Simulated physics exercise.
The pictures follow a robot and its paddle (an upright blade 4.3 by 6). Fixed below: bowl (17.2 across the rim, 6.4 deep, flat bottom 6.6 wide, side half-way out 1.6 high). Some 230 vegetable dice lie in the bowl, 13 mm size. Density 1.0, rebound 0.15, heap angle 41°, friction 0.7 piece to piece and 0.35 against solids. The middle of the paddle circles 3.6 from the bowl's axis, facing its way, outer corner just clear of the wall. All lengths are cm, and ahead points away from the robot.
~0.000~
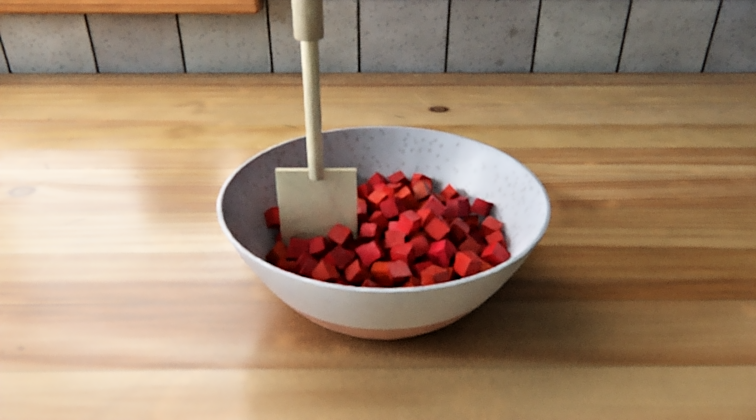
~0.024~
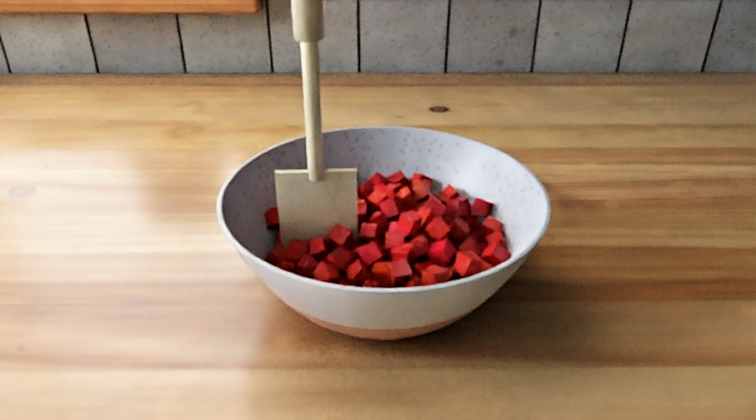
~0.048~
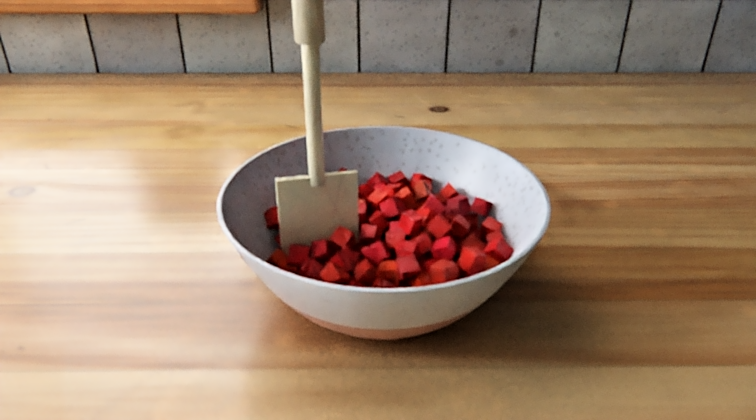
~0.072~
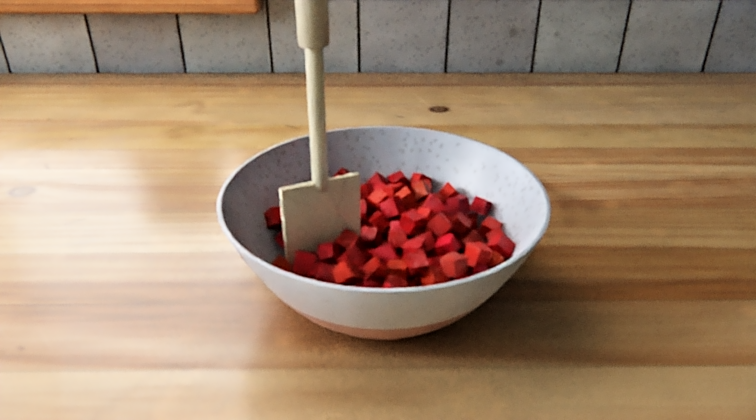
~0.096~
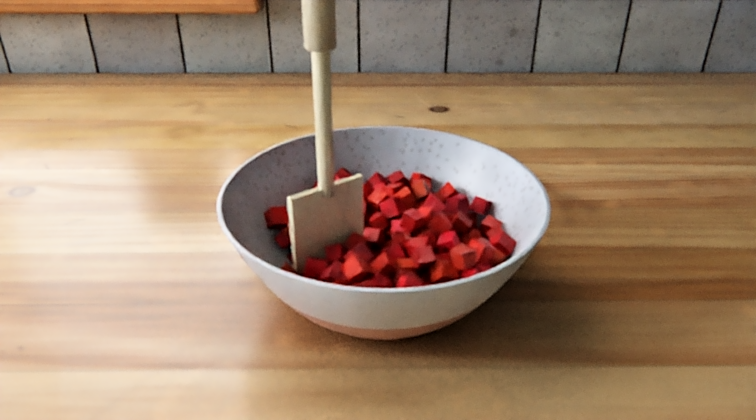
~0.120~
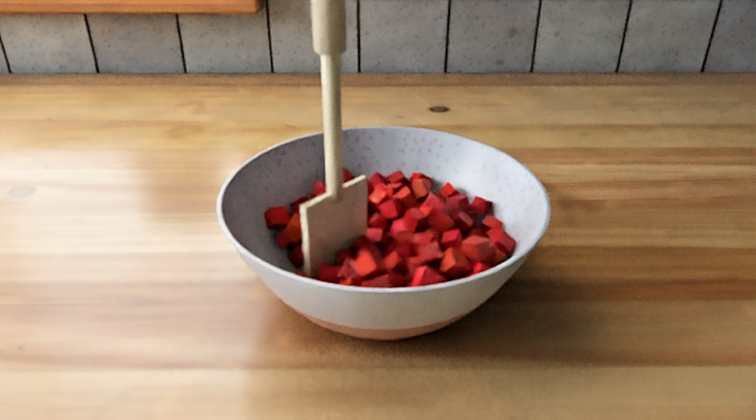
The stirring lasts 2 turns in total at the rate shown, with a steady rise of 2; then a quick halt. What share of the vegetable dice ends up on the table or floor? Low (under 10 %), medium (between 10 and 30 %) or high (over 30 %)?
A medium share, between 10 and 30 %, ends on the table or floor.
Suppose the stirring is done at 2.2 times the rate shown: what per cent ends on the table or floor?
About 50 per cent.
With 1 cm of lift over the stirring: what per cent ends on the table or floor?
About 35 per cent.
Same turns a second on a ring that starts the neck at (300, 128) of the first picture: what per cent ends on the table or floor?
Some 25 per cent.
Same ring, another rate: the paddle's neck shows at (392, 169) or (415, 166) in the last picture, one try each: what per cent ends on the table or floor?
Some 50 and 55 per cent.
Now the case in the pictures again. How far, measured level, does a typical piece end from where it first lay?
Some 8 cm.
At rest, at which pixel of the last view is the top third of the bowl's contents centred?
At about (365, 208).
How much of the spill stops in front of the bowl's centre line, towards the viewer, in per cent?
About 60 per cent.
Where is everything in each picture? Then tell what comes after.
The first frame shows paddle neck at (315, 144), 0° round; upper third of the load around (392, 223), from x 275 to 495, top at y 180; 231 in the bowl.
The second frame shows paddle neck at (315, 145), 3° round; upper third of the load around (392, 223), from x 275 to 495, top at y 180.
The third frame shows paddle neck at (316, 149), 13° round; upper third of the load around (392, 227), from x 275 to 500, top at y 180.
The fourth frame shows paddle neck at (319, 154), 24° round; upper third of the load around (398, 238), from x 275 to 500, top at y 180.
The fifth frame shows paddle neck at (325, 159), 36° round; upper third of the load around (402, 243), from x 275 to 500, top at y 180.
The sixth frame shows paddle neck at (334, 163), 47° round; upper third of the load around (404, 245), from x 275 to 500, top at y 180; 231 in the bowl.
By 0.69 s, 312° round, highest piece 9 above the table; 210 in the bowl, 15 on the table or floor, 6 in flight or on the tool.
By 1.25 s, 218° round, highest piece 7 above the table; 180 in the bowl, 49 on the table or floor, 2 in flight or on the tool.
By 1.74 s, 0° round, highest piece 7 above the table; 179 in the bowl, 52 on the table or floor.
By 2.44 s, 0° round, highest piece 7 above the table; 179 in the bowl, 52 on the table or floor.
Final count, 179 in the bowl, 52 on the table or floor. That is 23 % on the table or floor.
